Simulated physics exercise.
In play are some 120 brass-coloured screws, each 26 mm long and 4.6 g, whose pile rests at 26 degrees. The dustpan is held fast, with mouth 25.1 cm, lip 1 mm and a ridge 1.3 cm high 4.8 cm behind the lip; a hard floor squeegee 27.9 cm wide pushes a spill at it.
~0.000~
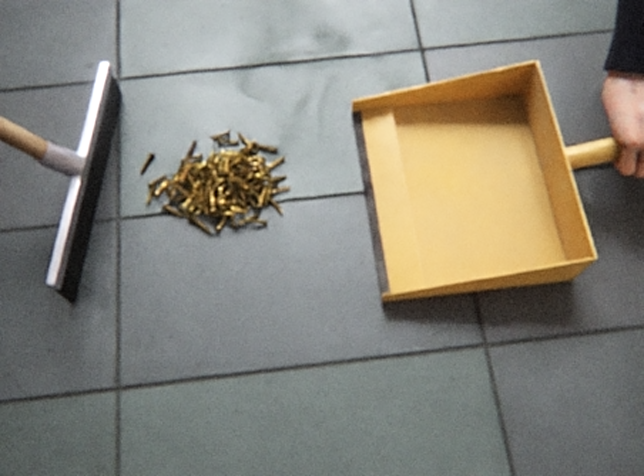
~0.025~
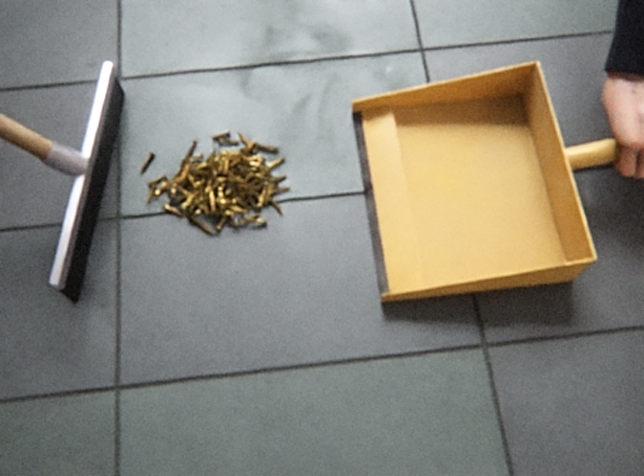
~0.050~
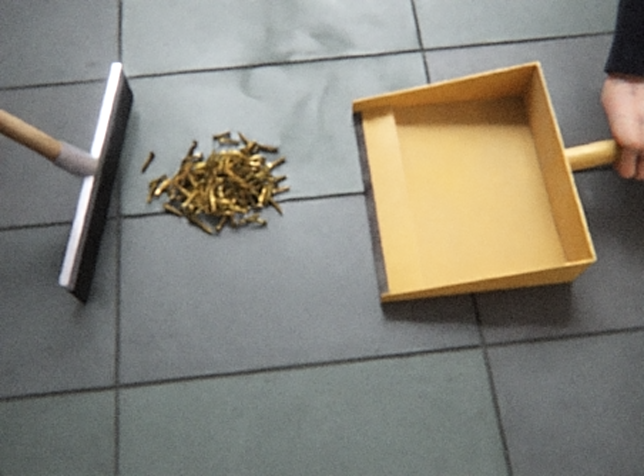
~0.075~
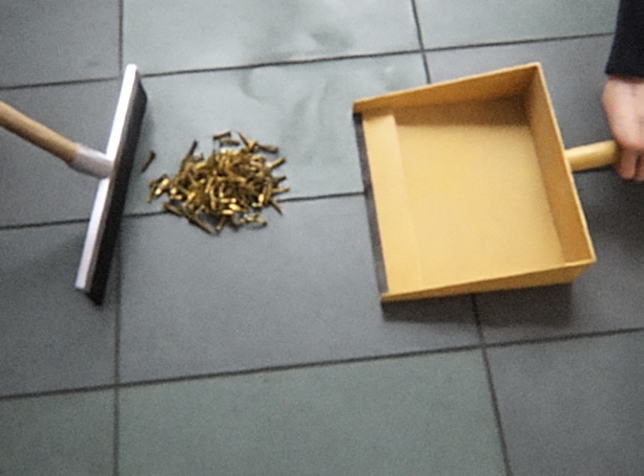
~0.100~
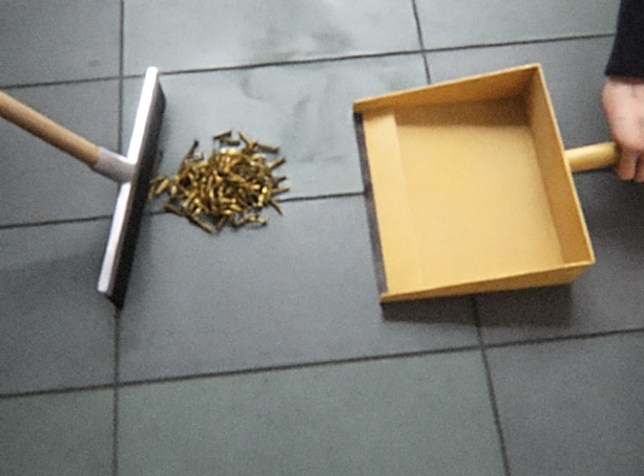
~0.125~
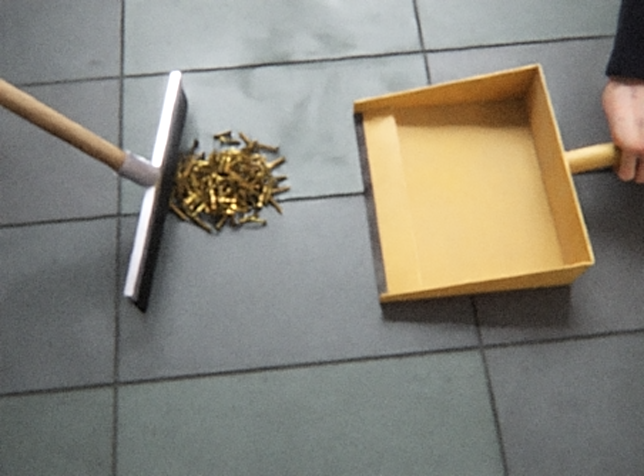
A squeegee with a wooden handle slid rightward across grey tiles and began nudging the near edge of a small brass-coloured pile of screws, while a hand held a yellow dustpan still on the right.
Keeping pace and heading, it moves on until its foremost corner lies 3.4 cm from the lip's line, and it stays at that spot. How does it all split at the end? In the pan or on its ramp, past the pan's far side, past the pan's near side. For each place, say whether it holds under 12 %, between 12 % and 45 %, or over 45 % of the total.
Pan: Over 45 %, far side: Under 12 %, near side: Under 12 %.
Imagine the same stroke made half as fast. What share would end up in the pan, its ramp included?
Share: Close to 20 %.
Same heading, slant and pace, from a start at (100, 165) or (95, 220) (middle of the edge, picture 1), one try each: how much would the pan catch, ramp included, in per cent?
75 and 75 per cent, roughly.
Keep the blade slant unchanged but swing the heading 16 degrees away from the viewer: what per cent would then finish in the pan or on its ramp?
That would give about 65 percent.
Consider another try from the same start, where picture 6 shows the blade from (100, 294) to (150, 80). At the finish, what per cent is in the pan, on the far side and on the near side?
Pan 35, far 0, near 0.
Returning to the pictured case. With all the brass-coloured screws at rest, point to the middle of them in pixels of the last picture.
At about (389, 214).
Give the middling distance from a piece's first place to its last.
Median: Approx. 22 cm.
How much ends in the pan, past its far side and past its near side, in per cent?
Pan: 75%. Far side: 0%. Near side: 0%.
After 0.22 s, middle of the blade 14 cm from the lip; 0 % over the lip, far side 0 %, near side 0 %.
After 0.29 s, middle of the blade 7 cm from the lip; 0 % over the lip, far side 0 %, near side 0 %.
After 0.49 s, middle of the blade 6 cm from the lip; 80 % over the lip, far side 0 %, near side 0 %.
In the end, at 1.6 s, pan 75 %, far side 0 %, near side 0 %, in front of the lip or behind the blade 25 %.
